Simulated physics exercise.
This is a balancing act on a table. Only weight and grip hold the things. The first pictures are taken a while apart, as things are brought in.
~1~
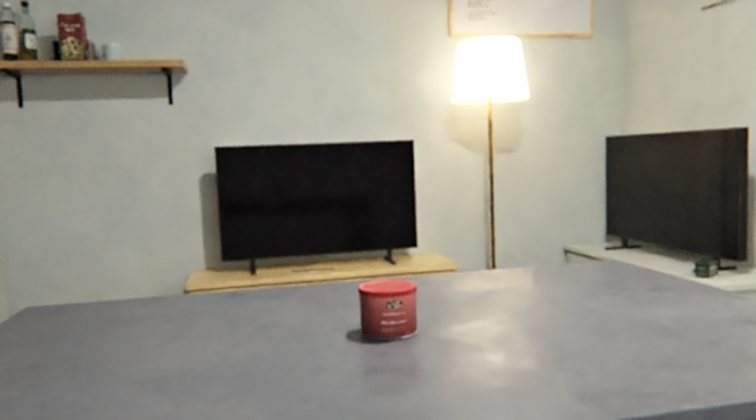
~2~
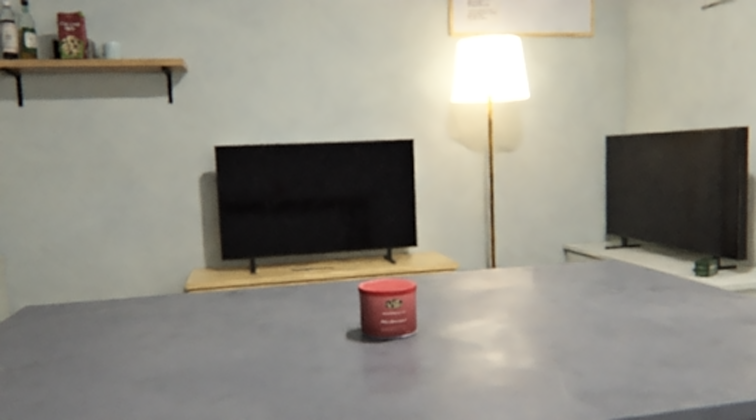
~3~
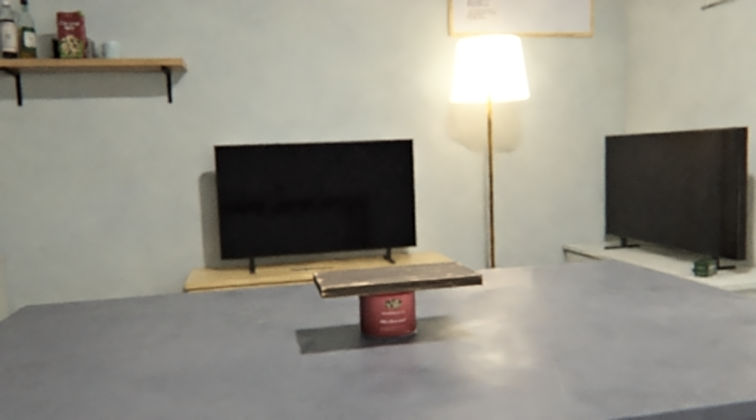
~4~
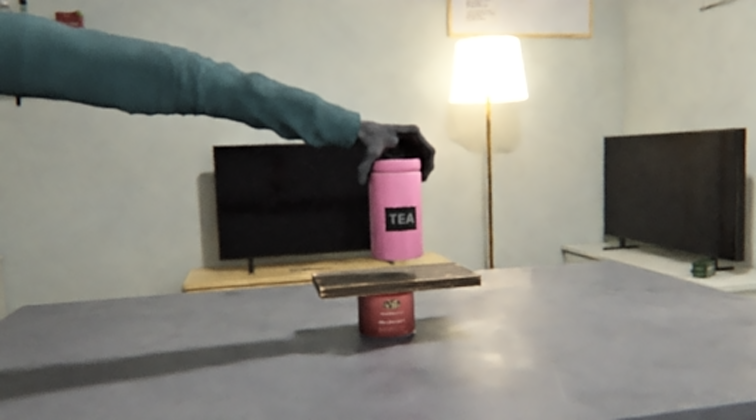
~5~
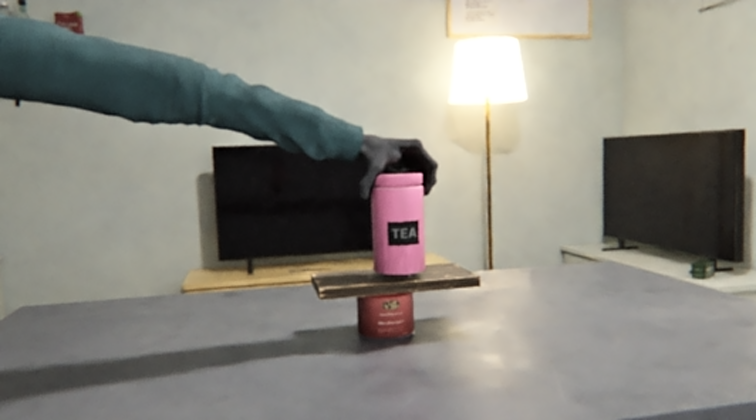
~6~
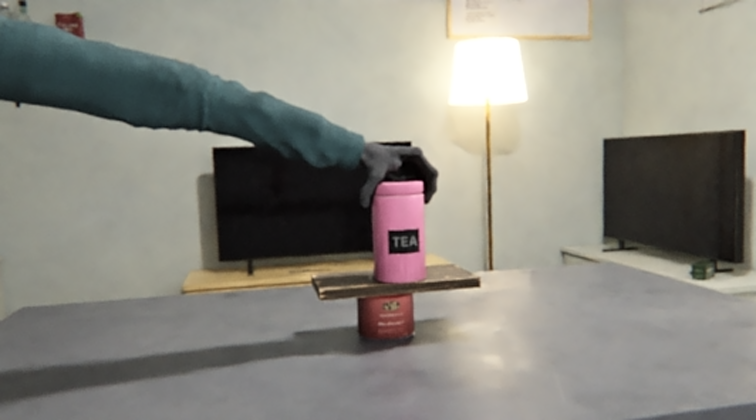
To begin with, a small red tin sits alone on a grey table, with televisions and a lit lamp behind it. A dark board then appears lying across the tin. Next, a gloved hand reaching in from the left lowers a pink tea jar onto the board and keeps hold of its top.
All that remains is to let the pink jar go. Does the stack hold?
The stack stays up.
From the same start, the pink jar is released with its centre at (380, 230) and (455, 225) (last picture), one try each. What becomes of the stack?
In the first case it stays up; in the second case it comes apart.
Then, 0.30 s past the last view, nothing moves.
Then, 0.70 s past the last view, pink jar resting near (399, 231).
Finally, all 3 still in place. Final places as the last picture's camera would see them, pink jar near (399, 231). The stack keeps its balance.
